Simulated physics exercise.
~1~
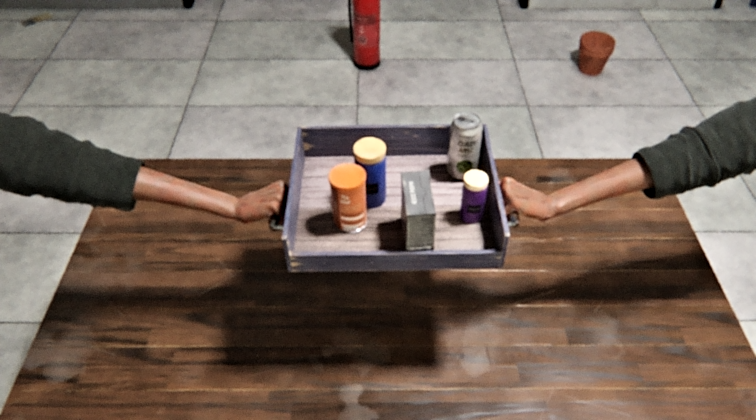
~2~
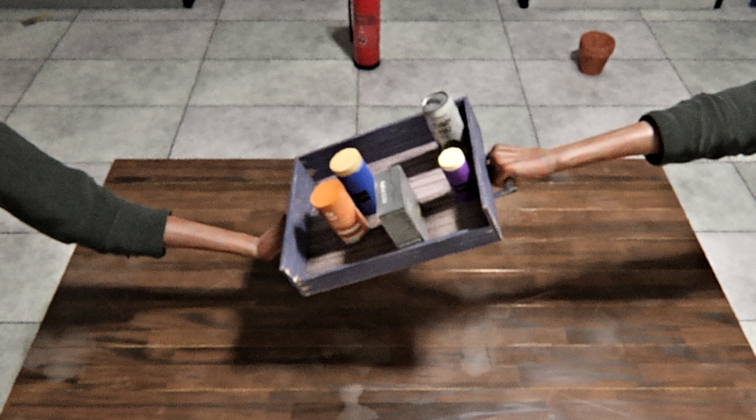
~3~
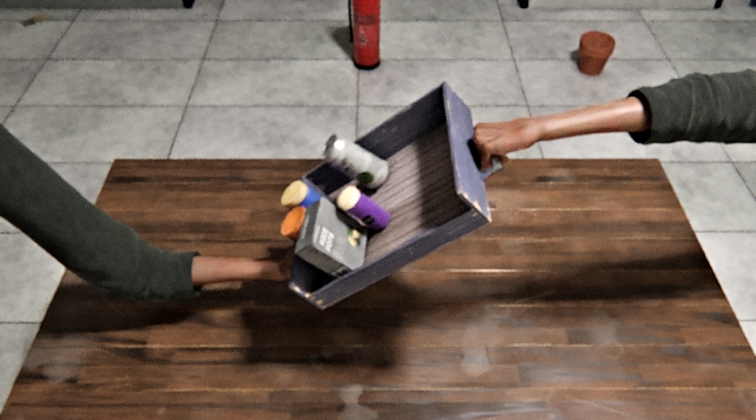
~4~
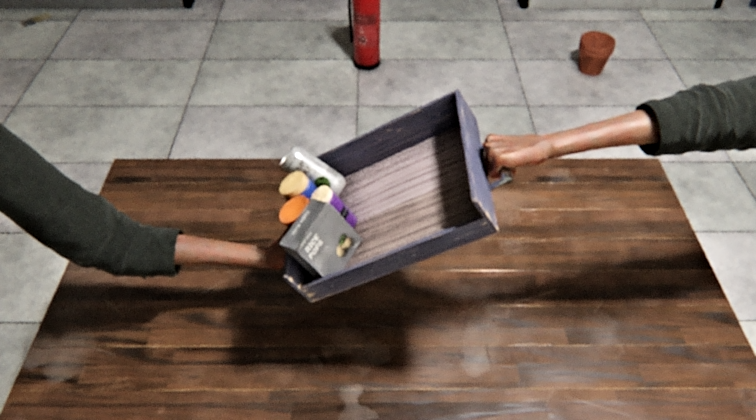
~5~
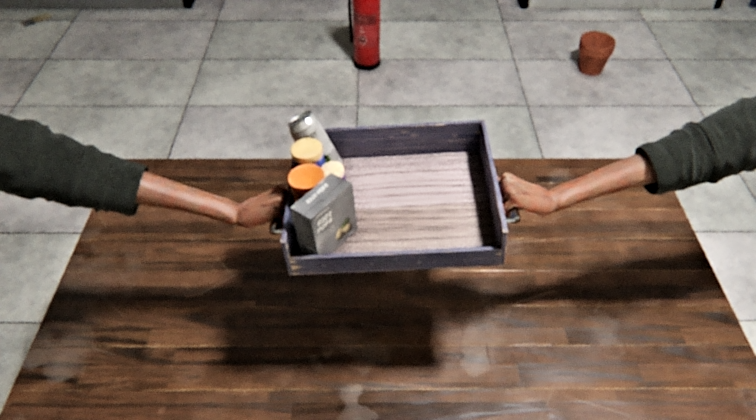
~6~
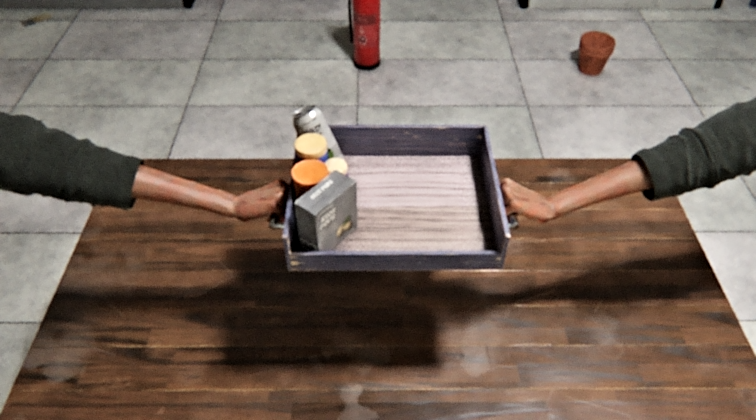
To begin with, two hands hold a shallow-fronted crate level above a wooden table, with an orange tin, a blue jar, a grey packet, a white can and a purple shaker standing inside. The left side is lowered while the right side rises, and the items begin to lean. As the tilt steepens, they all slide left and bunch against the low side, leaving the rest of the floor bare. The hands then swing the crate back to level. It ends with all five items still inside, crowded along the left wall, the white can leaning behind the others.
